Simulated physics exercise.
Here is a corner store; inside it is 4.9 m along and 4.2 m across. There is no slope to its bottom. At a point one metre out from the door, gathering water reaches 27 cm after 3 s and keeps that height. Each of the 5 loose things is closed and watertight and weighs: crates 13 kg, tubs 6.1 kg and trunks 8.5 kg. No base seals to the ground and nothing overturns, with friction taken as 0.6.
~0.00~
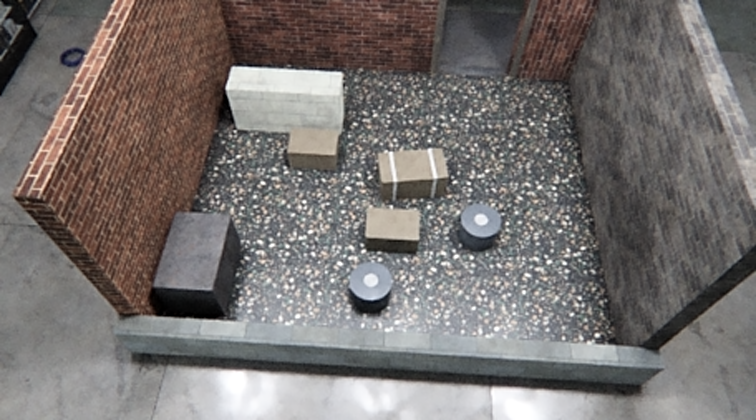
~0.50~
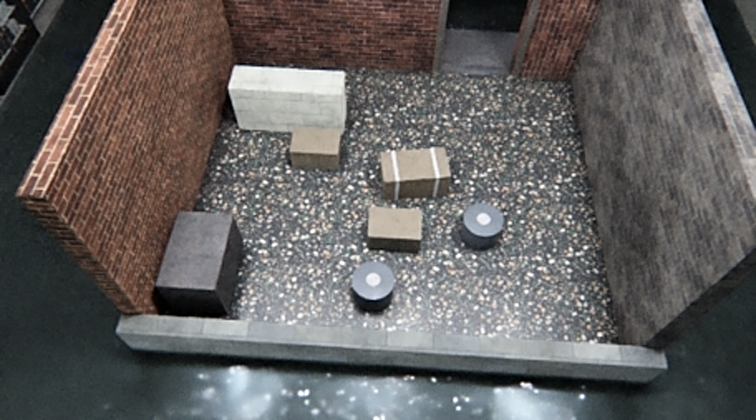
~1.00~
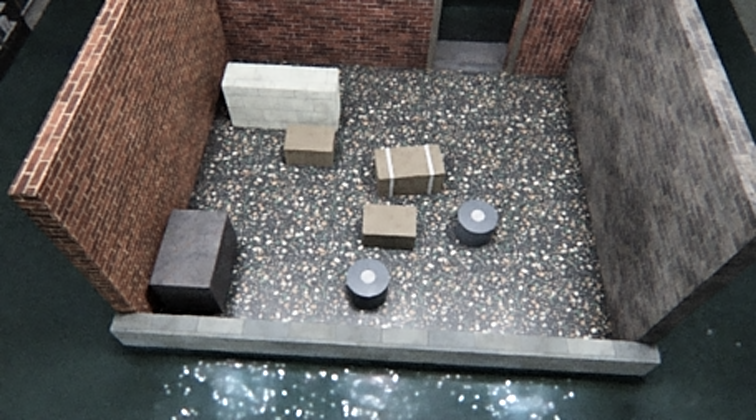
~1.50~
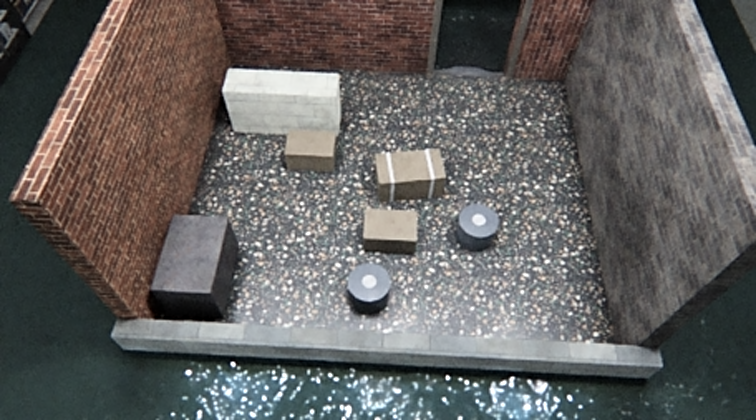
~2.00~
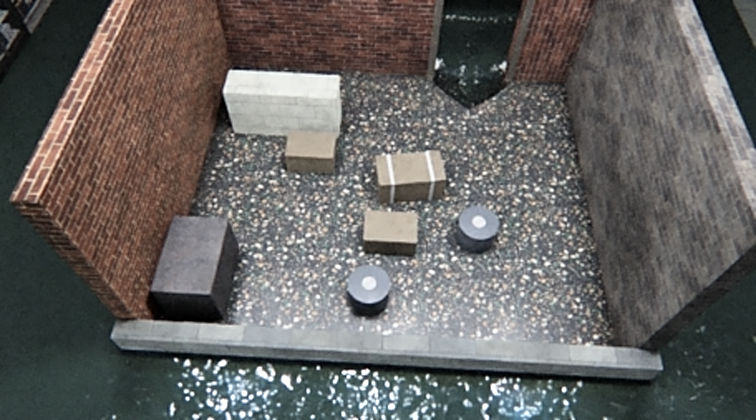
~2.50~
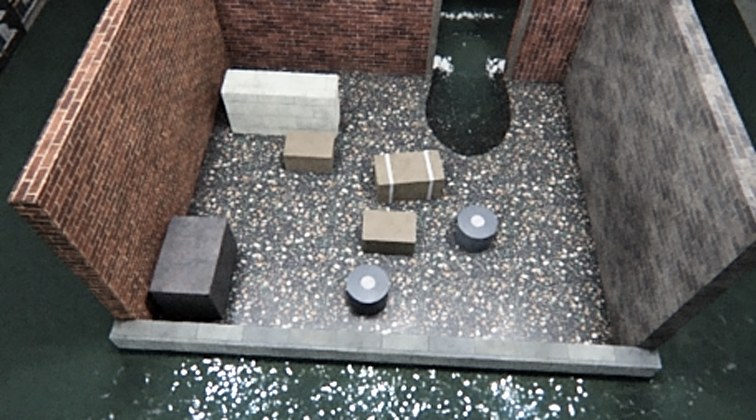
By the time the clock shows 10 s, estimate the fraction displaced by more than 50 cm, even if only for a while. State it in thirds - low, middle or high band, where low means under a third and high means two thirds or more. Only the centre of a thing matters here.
High band.
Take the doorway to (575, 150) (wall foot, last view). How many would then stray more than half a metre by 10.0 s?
So the tally would be 3.
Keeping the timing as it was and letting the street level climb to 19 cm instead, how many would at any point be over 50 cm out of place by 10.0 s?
Count under that change: 3.
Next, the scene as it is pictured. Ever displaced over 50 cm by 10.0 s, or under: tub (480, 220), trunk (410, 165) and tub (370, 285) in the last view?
Taking them in turn, the first is beyond the limit, the second beyond the limit and the third beyond the limit.
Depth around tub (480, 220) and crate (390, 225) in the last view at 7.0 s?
Some 12 cm at the first, some 8 cm at the second.
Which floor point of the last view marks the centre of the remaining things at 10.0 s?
I'd put it close to (287, 238) in the last view.
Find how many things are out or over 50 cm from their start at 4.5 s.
I count 1.
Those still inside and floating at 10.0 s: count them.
It comes to 5.
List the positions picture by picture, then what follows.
In the first frame, a crate at (393, 224) rests on the ground; a tub at (371, 281) rests on the ground; 0.0 m2 under water; 0 of 5 have shifted.
In the second frame, a crate at (395, 223), on the bottom; a tub at (373, 280) rests on the ground; water covers 0.0 m2; 0 of 5 have shifted.
In the third frame, a crate at (390, 220), on the bottom; a tub at (368, 277), on the bottom; 0.0 m2 under water; 0 of 5 have shifted.
In the fourth frame, a crate at (391, 224), on the bottom; a tub at (369, 282) rests on the ground; 0.0 m2 under water; 0 of 5 have shifted.
In the fifth frame, a crate at (391, 226) rests on the ground; a tub at (369, 284), on the bottom; water covers 0.4 m2; 0 of 5 have shifted.
In the sixth frame, a crate at (390, 226), on the bottom; a tub at (368, 283), on the bottom; water covers 1.4 m2; 0 of 5 have shifted.
After 3.5 s 0 of 5 are over 50 cm from their spots; 0 afloat.
After 4.5 s 1 of 5 are over 50 cm from their spots; 1 afloat.
After 7.0 s 4 of 5 are over 50 cm from their spots; 4 afloat.
After 10.0 s 4 of 5 are over 50 cm from their spots, and 4 have been at some point; 5 afloat.
